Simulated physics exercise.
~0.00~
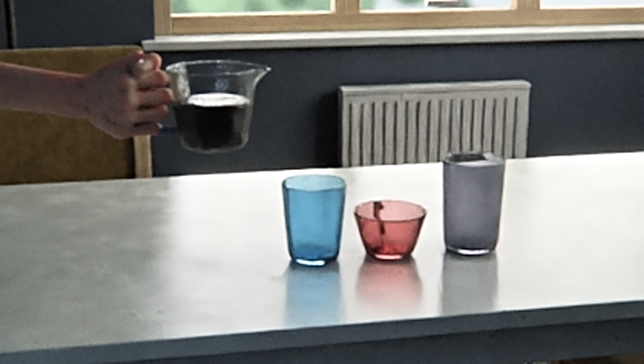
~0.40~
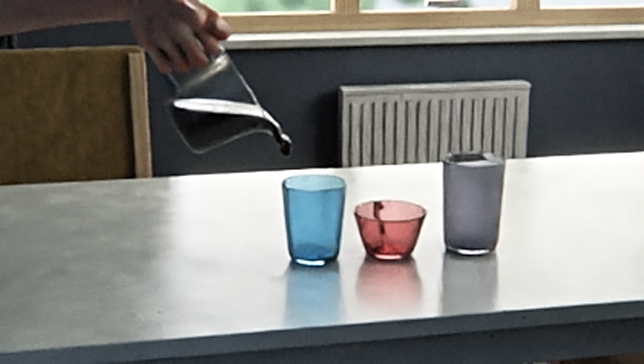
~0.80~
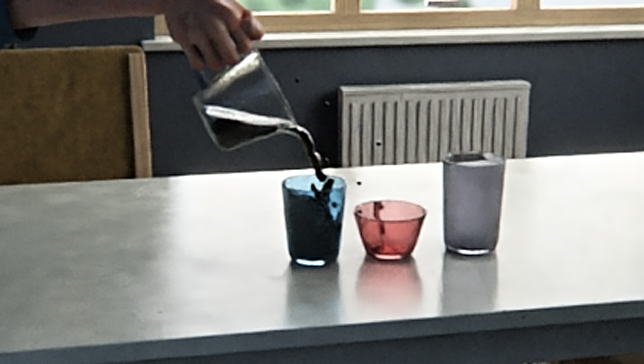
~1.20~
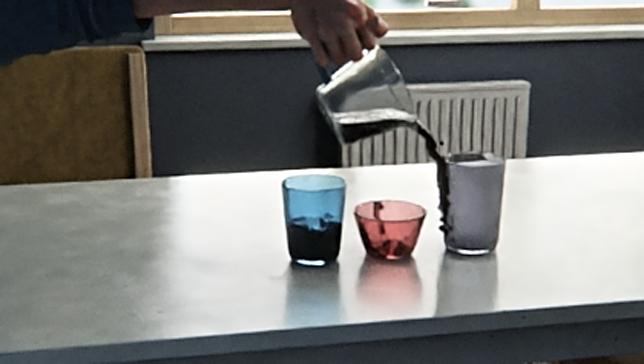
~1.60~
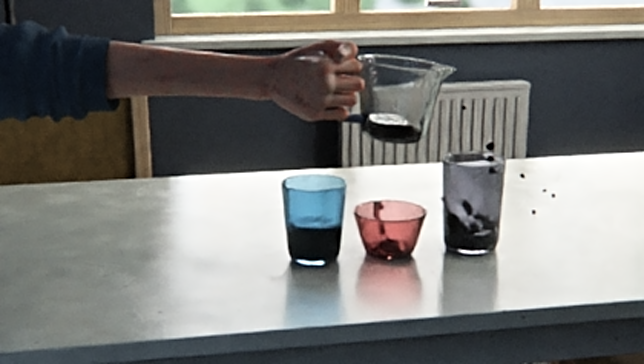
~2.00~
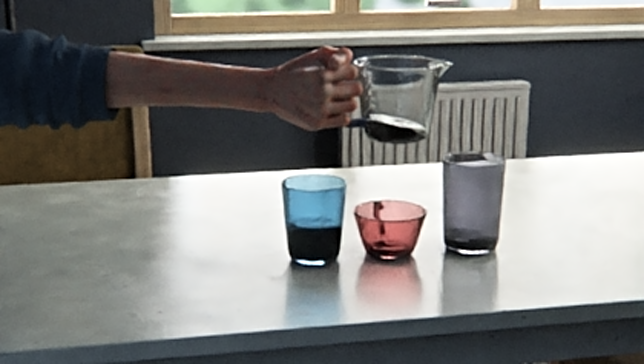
A hand tips a glass jug, pouring dark liquid into the blue and grey tumblers.
